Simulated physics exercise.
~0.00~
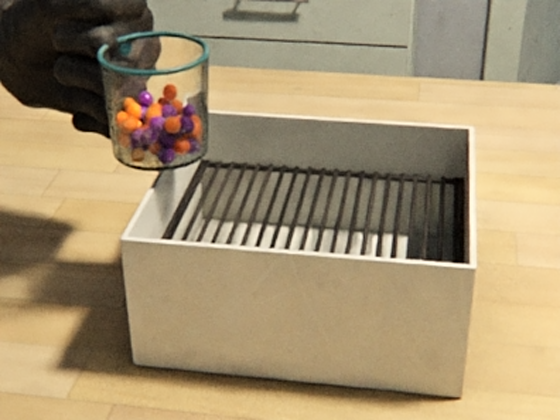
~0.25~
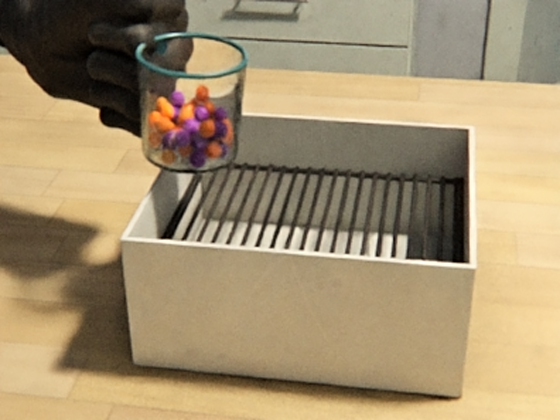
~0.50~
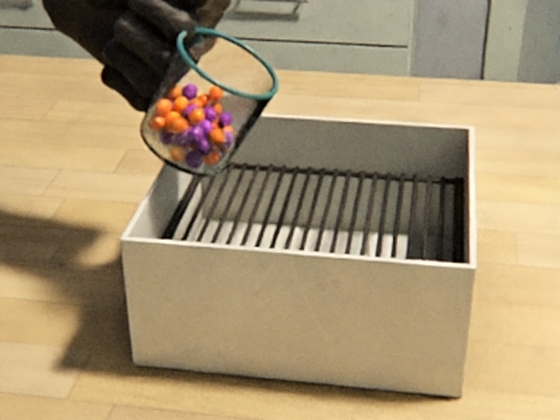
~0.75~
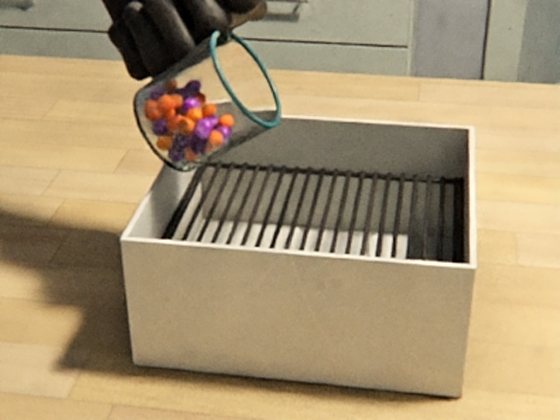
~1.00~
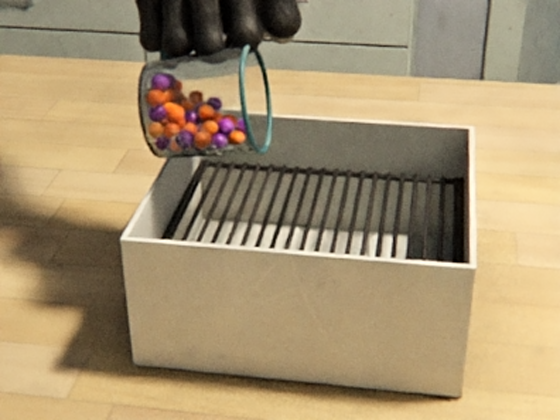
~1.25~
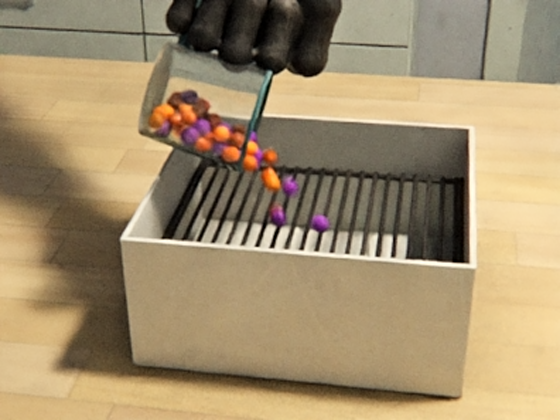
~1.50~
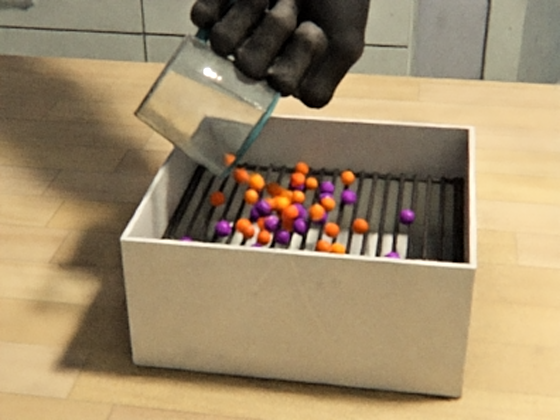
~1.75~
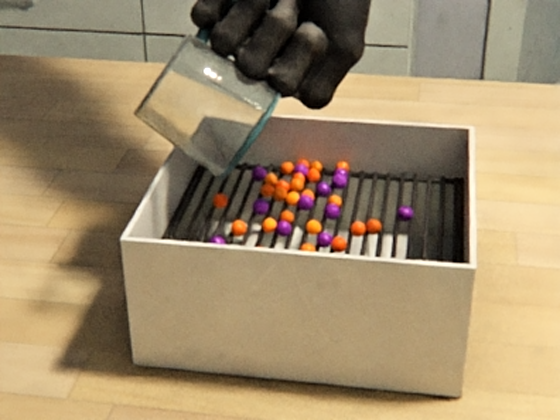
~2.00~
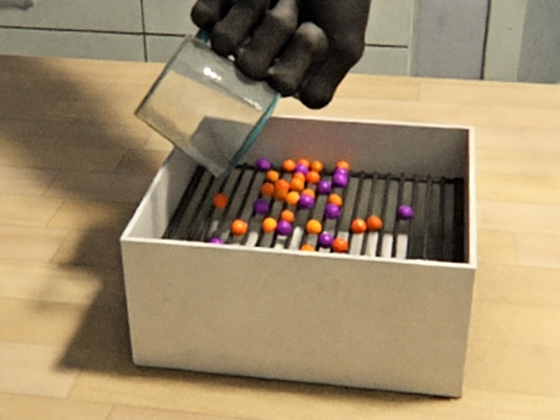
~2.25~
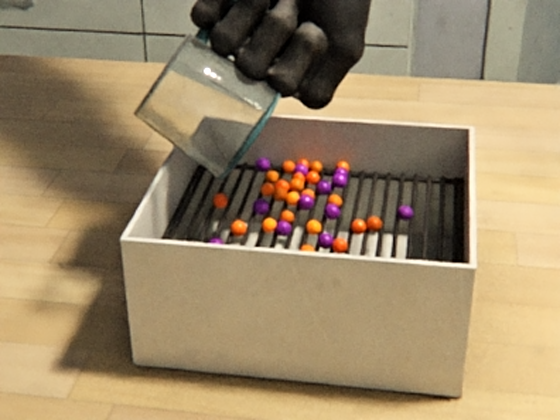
On a wooden counter, a dark-gloved hand carried a clear cup of orange and purple beads over a white box topped with a wire rack, then tipped it until they all tumbled out, and both colours stayed scattered on top of the wires.
